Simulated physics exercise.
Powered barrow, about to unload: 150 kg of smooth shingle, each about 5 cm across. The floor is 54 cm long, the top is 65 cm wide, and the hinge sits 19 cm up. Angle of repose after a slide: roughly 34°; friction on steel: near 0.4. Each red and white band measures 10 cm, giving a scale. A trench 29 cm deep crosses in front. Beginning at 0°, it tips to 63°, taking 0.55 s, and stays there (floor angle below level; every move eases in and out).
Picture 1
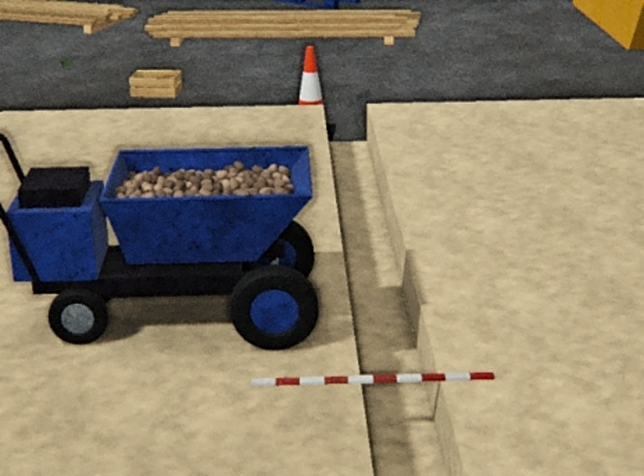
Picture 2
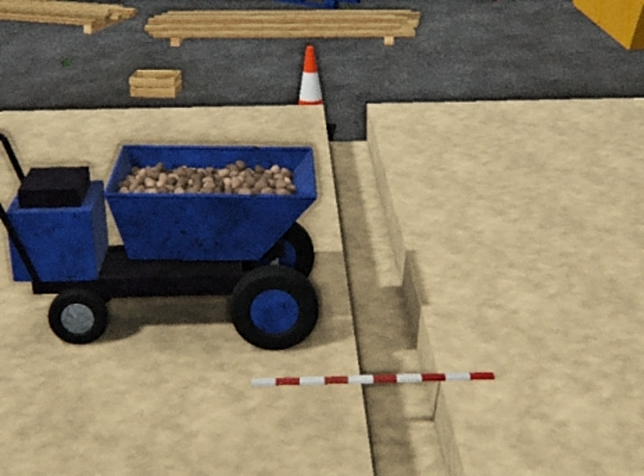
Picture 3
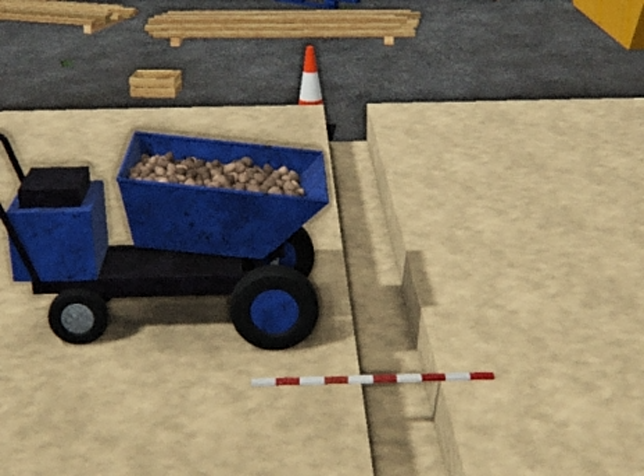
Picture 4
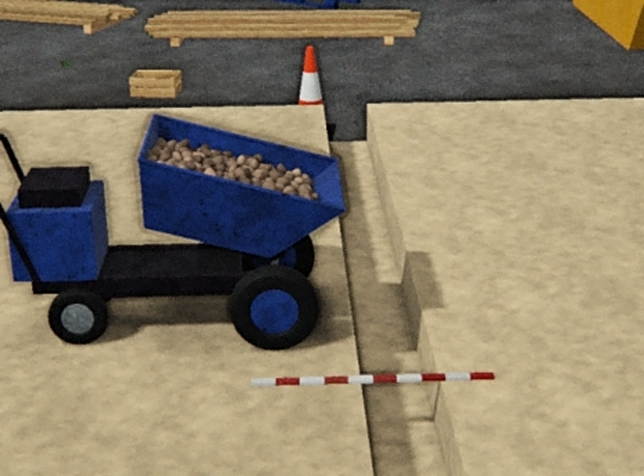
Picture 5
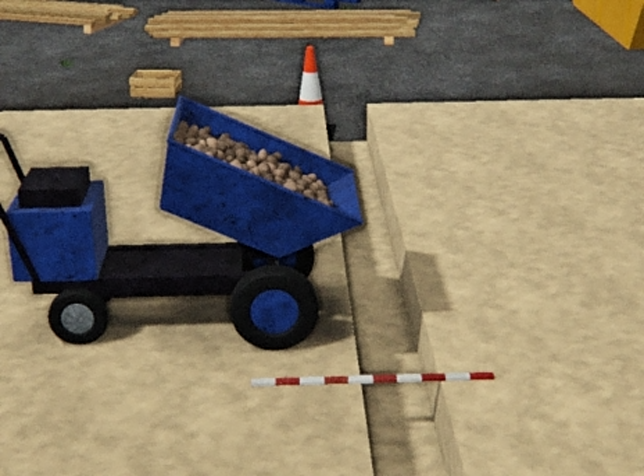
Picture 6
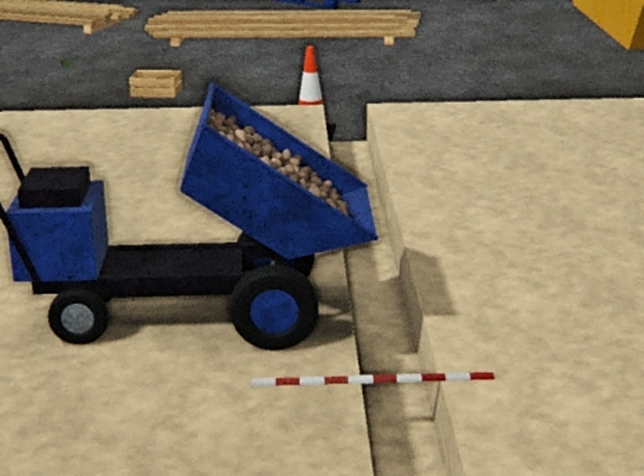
At the start, a blue powered barrow with a level tray of brown stones stands left of a narrow trench, behind a red and white striped pole. The tray's left end rises, slightly at first and then steeply, while its right lip moves out over the trench, the stones still inside.
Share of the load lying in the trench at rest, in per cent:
30 per cent.
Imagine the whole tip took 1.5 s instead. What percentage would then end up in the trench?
It would come to roughly 50 per cent.
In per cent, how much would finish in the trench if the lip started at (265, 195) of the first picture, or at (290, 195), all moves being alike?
From the first place around 60 per cent, from the other around 40.
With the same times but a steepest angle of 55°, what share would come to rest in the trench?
Roughly 20 percent.
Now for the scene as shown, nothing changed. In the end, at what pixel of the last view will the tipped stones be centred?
The stones end up centred near (475, 310).
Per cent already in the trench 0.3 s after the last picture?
Something like 5 in a hundred.
Then, 0.1 s after the last picture the floor is at 53°, 100 % in the tray; the foremost stones are at (375, 242).
Then, 0.3 s after the last picture the floor is at 63°, 84 % in the tray, 5 % in the trench, 10 % past the trench; the foremost stones are at (468, 307).
Then, 0.7 s after the last picture the floor is at 63°, 27 % in the tray, 6 % in the trench, 67 % past the trench; the foremost stones are at (627, 309).
Then, 2.7 s after the last picture the floor is at 63°, 0 % in the tray, 30 % in the trench, 70 % past the trench; the foremost stones are past the picture's edge.
